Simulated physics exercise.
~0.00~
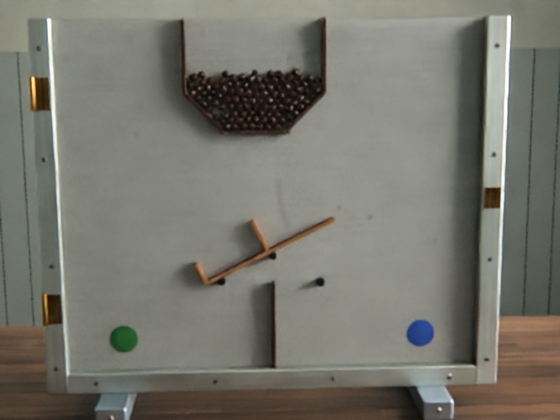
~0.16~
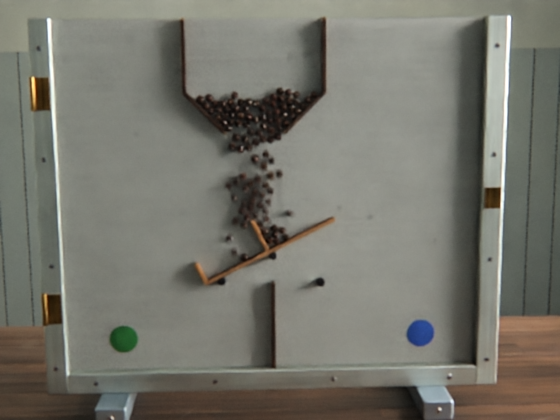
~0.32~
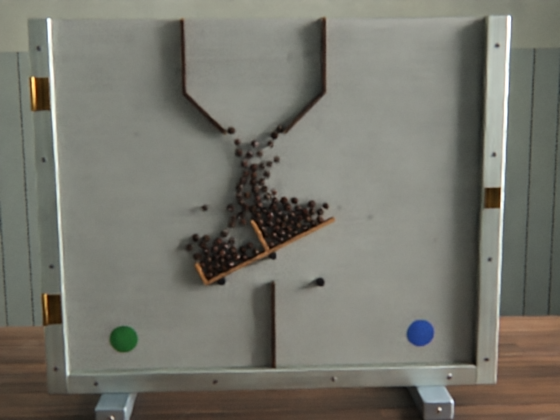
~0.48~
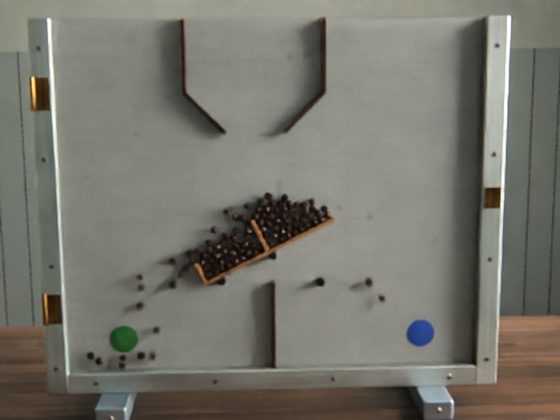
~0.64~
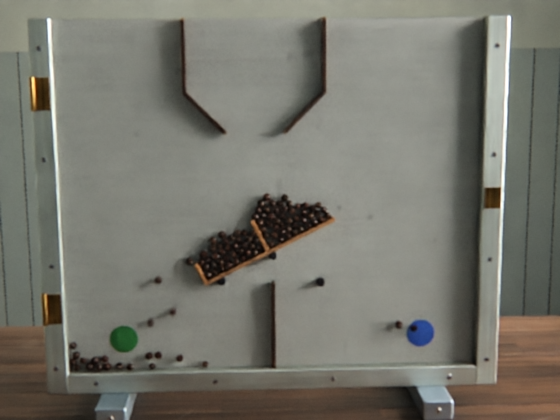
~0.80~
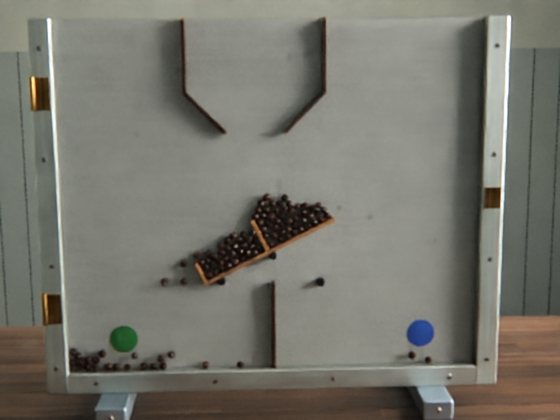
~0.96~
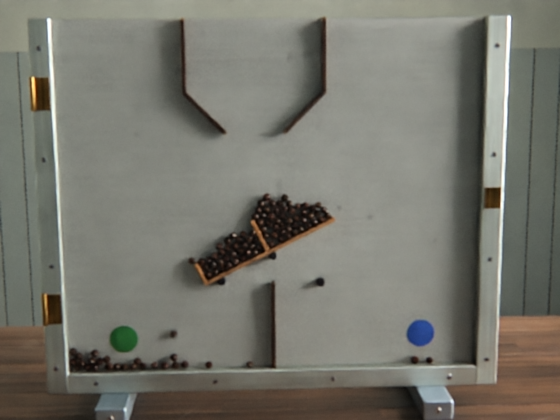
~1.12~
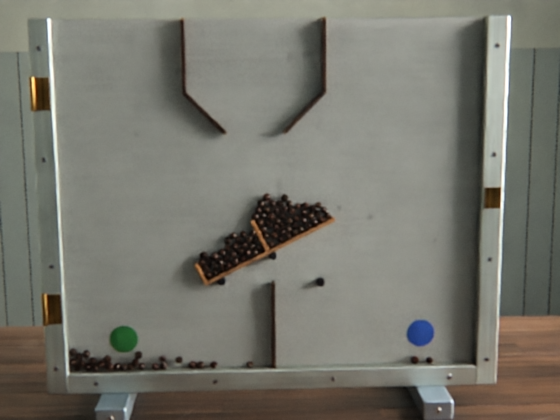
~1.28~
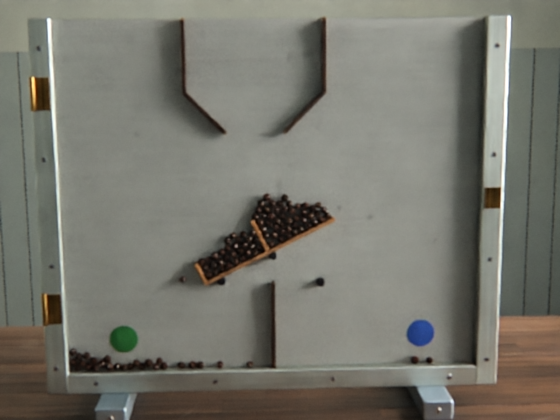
The footage shows dark round pills pouring from a hopper onto an orange tray that stays tilted down to the left, filling it and spilling mostly leftward. Most pills finish resting on the tray, with a fair share by the green dot and hardly any by the blue.
